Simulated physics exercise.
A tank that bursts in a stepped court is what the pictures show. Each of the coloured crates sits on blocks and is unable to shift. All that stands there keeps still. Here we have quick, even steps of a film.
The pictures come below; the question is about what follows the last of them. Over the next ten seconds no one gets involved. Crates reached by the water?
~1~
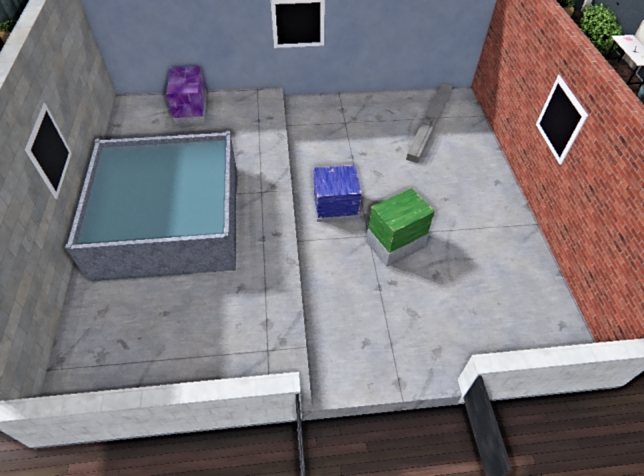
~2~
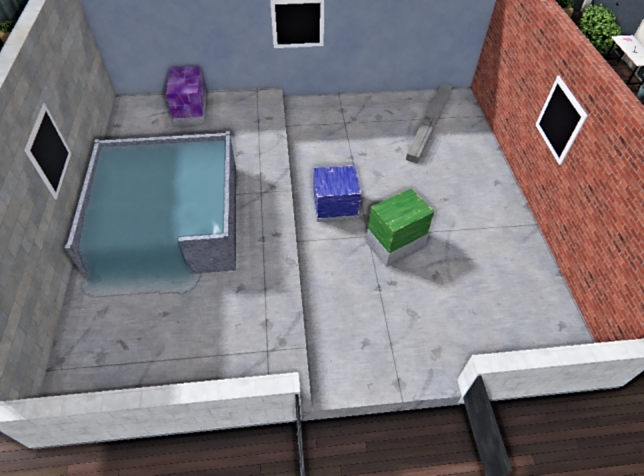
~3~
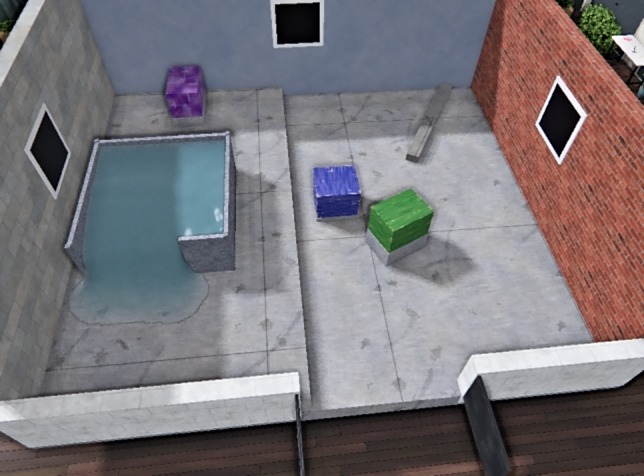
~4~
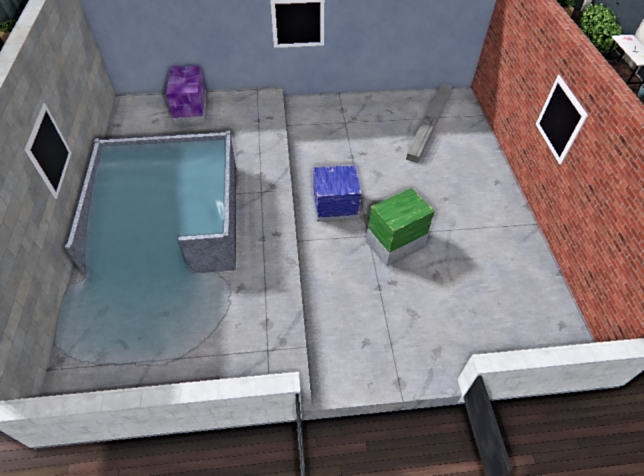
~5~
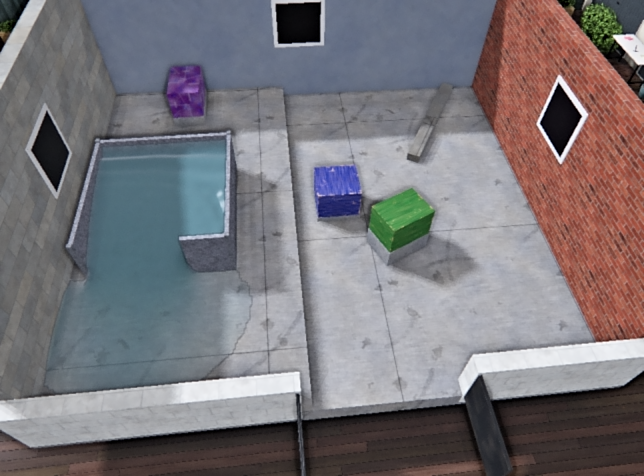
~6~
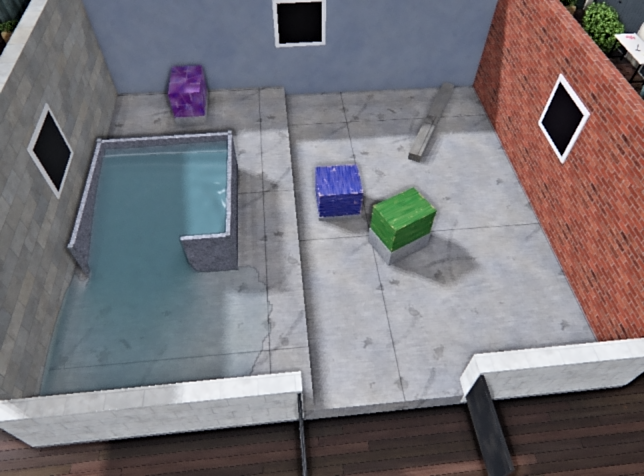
In the end blue crate: Reached by water; purple crate: Kept safe; green crate: Kept safe.
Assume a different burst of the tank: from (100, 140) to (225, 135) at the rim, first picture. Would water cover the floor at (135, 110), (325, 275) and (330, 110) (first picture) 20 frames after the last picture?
Order as asked: Swamped, untouched, swamped.
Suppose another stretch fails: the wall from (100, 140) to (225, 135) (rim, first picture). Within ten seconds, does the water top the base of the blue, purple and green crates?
As it turns out, the blue crate is swamped, the purple crate is swamped, and the green crate stays unwetted.
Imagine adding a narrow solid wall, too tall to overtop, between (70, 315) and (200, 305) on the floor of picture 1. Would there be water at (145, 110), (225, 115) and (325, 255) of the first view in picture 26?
Outcome by spot, in order - watered, unwatered, watered.
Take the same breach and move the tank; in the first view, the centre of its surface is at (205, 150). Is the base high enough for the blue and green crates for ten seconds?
Blue: Not reached; green: Not reached.
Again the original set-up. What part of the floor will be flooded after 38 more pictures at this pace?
I reckon around 65 %.
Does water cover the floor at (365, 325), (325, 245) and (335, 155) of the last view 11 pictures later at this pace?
Status by point, in sequence: Waterlogged; unwetted; unwetted.
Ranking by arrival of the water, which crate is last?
The purple one.
A moment on, water covers 15 % of the floor; the blue crate not reached, the purple crate not reached, the green crate not reached.
Next, water covers 20 % of the floor; the blue crate not reached, the purple crate not reached, the green crate not reached.
Then, water covers 45 % of the floor; the blue crate water round its plinth, the purple crate not reached, the green crate water round its plinth.
Later, water covers 65 % of the floor; the blue crate water round its plinth, the purple crate water round its plinth, the green crate water round its plinth.
In the end, water covers 80 % of the floor; the blue crate was topped, the purple crate stayed above the water, the green crate stayed above the water.
